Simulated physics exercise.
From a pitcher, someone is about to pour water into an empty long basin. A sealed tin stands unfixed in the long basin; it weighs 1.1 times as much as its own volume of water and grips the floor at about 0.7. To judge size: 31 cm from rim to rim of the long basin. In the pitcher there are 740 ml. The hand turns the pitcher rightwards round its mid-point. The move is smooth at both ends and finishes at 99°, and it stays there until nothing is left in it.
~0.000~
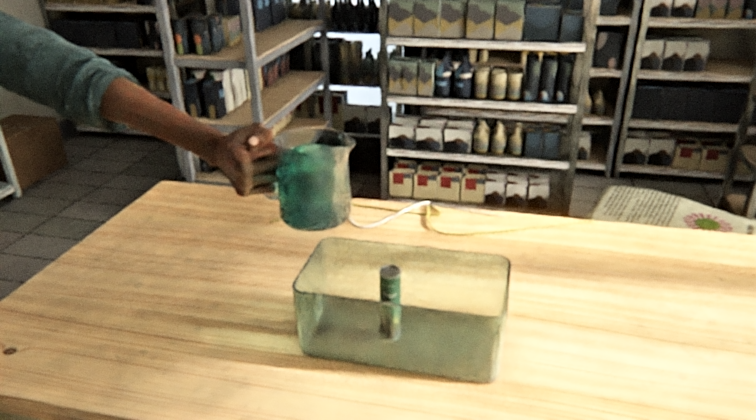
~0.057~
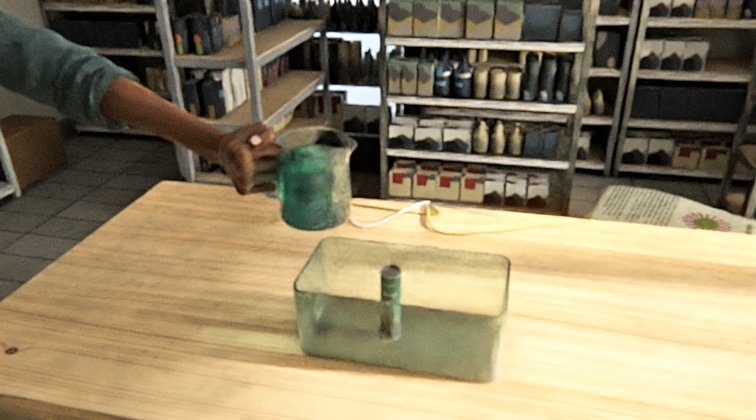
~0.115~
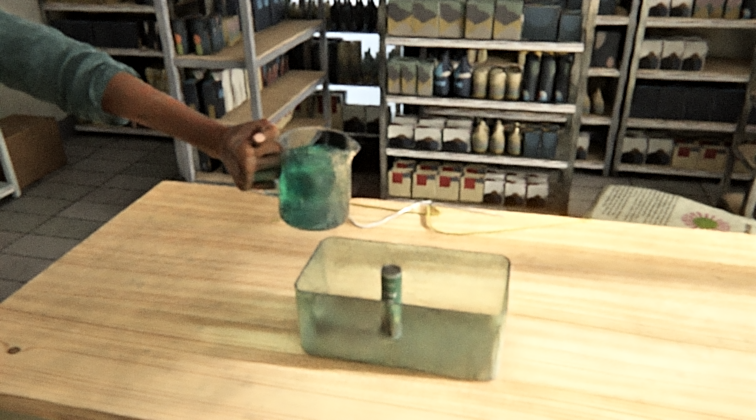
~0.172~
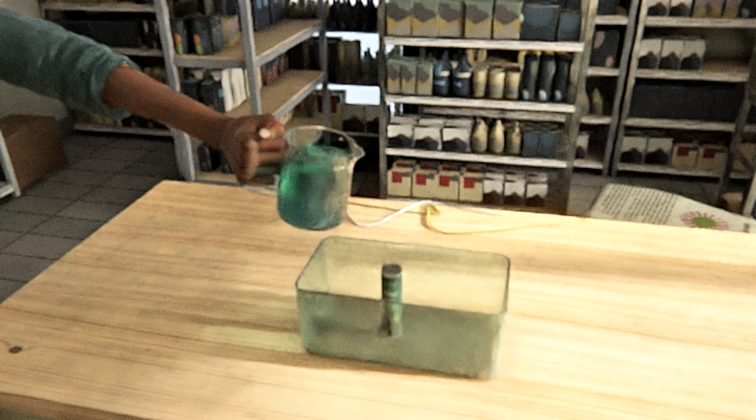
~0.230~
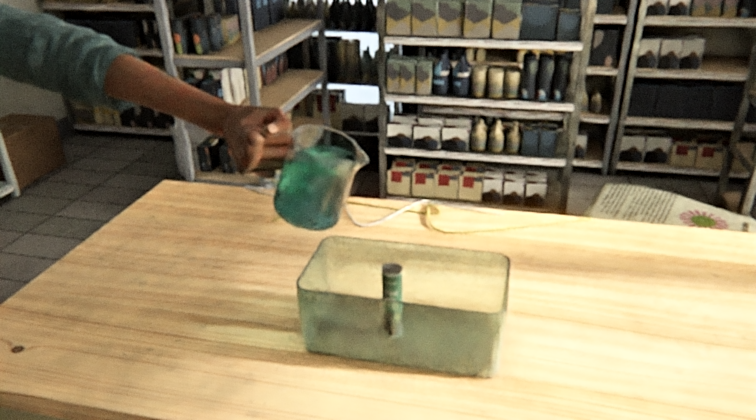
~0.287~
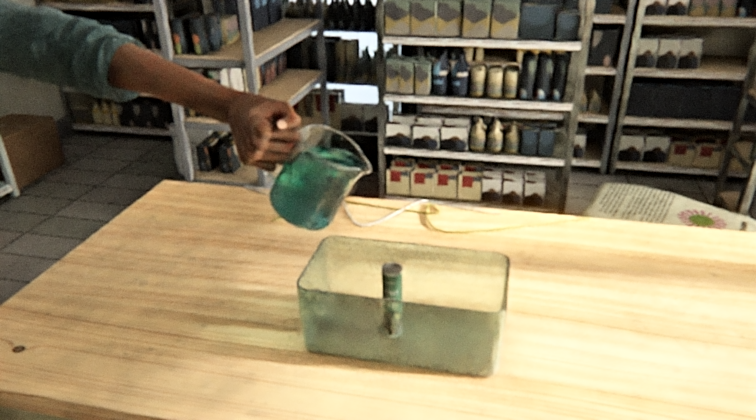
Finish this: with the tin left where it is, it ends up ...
It ends up standing.
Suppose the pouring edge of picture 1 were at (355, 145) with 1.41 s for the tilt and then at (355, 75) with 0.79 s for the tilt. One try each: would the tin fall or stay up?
First it stays on its base; then it stays on its base.
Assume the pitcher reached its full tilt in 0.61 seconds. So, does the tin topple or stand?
Well, the tin simply holds firm.
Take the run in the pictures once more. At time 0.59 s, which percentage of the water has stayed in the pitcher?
72 %.
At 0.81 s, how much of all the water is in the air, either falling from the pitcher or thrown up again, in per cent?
Estimated airborne part: Roughly 22 per cent.
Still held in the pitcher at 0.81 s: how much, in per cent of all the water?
About 28 percent.
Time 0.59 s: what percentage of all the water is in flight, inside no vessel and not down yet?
Roughly 20 percent.
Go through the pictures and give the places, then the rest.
In the first frame, it leans 0°; its right rim is at (355, 144); the water meets the walls at (282, 152) and (346, 157); the long basin's rim runs from (308, 263) to (509, 286); the tin's top is at (390, 274).
In the second frame, it leans 1°; its right rim is at (357, 145); the water meets the walls at (283, 152) and (347, 158).
In the third frame, it leans 5°; its right rim is at (360, 149); the water meets the walls at (286, 152) and (349, 159).
In the fourth frame, it leans 11°; its right rim is at (364, 154); the water meets the walls at (288, 155) and (353, 160).
In the fifth frame, it leans 19°; its right rim is at (369, 161); the water meets the walls at (287, 161) and (359, 160).
In the sixth frame, it leans 29°; its right rim is at (372, 170); the water meets the walls at (284, 169) and (367, 165).
After 0.59 s the tilt is 84° and 73 per cent is still to pour; the tin stands where it began.
After 0.81 s the tilt is 99° and 28 per cent is still to pour; the tin stands where it began.
After 1.04 s the tilt is 99° and 9 per cent is still to pour; the tin stands where it began.
After 1.29 s the tilt is 99° and 2 per cent is still to pour; the tin stands where it began.
In the end the tin stands where it began.
